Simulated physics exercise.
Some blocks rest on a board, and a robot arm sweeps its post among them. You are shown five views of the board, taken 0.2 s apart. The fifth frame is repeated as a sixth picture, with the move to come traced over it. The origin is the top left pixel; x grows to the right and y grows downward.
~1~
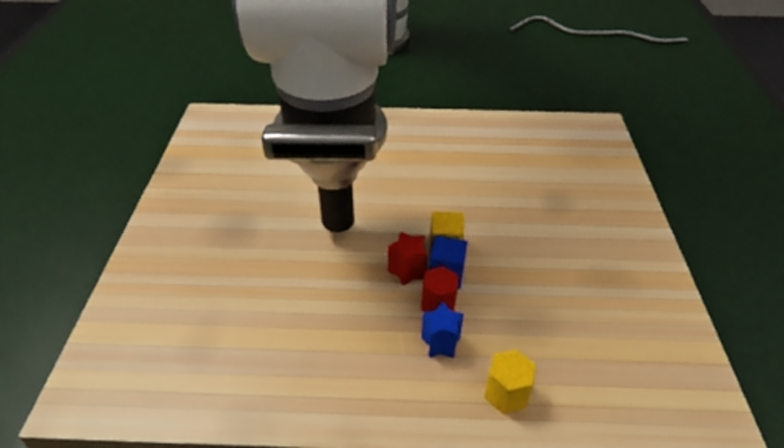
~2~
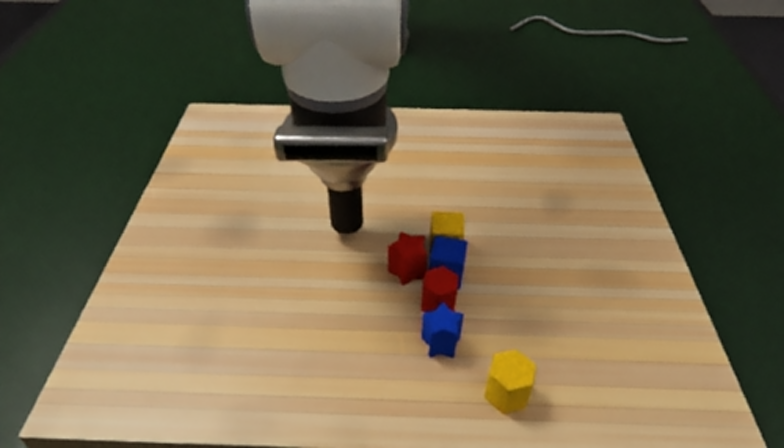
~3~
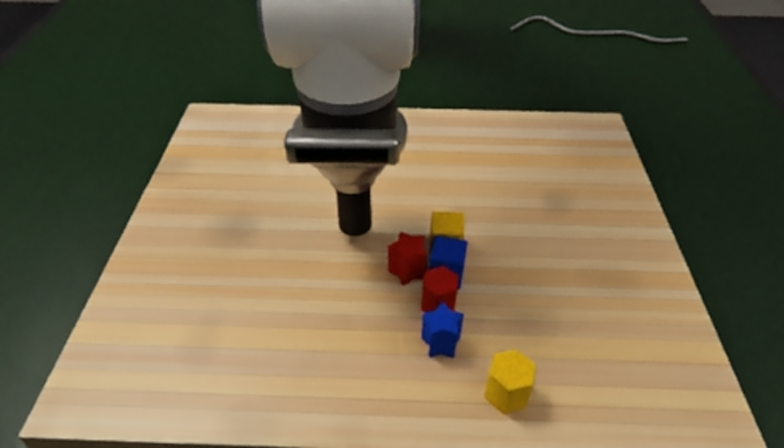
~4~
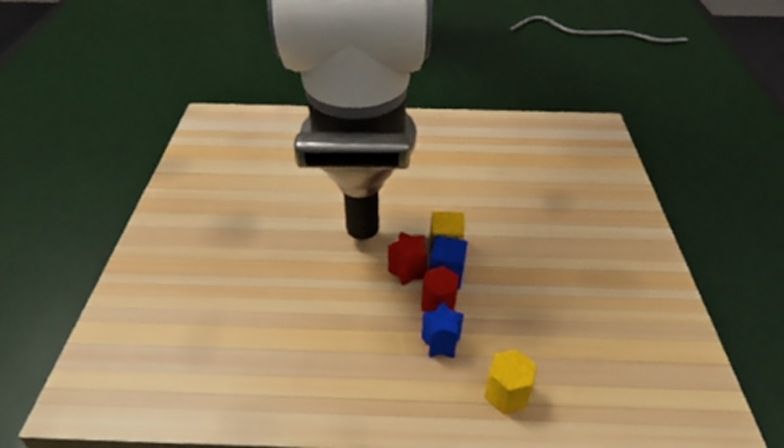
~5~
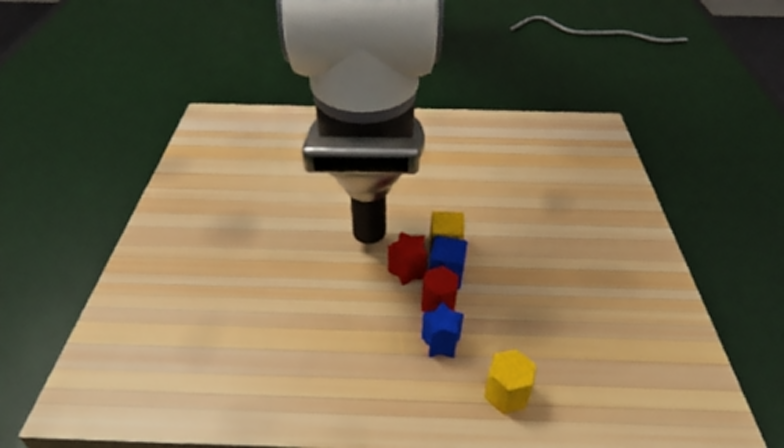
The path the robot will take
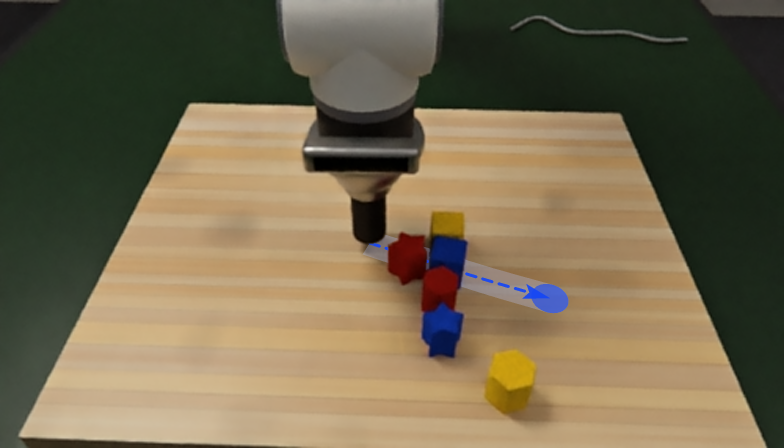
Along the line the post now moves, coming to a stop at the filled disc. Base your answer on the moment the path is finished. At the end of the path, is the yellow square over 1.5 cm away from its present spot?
I expect so.
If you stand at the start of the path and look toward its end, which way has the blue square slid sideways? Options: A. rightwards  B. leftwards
A.
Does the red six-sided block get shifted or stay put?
Moved off its spot.
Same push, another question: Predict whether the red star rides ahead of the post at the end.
I'm fairly sure the red star slides away from the front of the post at some point.
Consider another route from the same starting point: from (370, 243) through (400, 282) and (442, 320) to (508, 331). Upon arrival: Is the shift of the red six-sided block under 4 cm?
No
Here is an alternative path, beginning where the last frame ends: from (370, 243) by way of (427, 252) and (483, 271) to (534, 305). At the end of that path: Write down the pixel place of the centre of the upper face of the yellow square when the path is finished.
Near (494, 220).
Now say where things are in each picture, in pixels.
Post's lower end (338, 221); red star (409, 244); red six-sided block (441, 280); yellow square (448, 222); blue square (449, 249), in the first picture.
Post (347, 223); blocks still, in the second picture.
Post (355, 225); blocks still, in the third picture.
Post (363, 228); blocks still, in the fourth picture.
Post (369, 232); red star (409, 244); red six-sided block (441, 280); yellow square (448, 222); blue square (449, 249), in the fifth picture.
Drawn move, straight from (370, 243) to (550, 298).
What follows on the original path. One third of the way, post (427, 250); red star (424, 259), turned 70° clockwise; yellow square (456, 221), turned 25° anticlockwise; blue square (461, 254).
Two thirds of the way, post (489, 269); red star (436, 262), turned 100° clockwise; red six-sided block (443, 290), turned 20° clockwise; yellow square (469, 221), turned 70° anticlockwise; blue square (508, 281), turned 70° clockwise.
At the end, post (553, 288); red star (436, 262), turned 100° clockwise; red six-sided block (443, 290), turned 20° clockwise; yellow square (469, 221), turned 70° anticlockwise; blue square (520, 292), turned 95° clockwise.
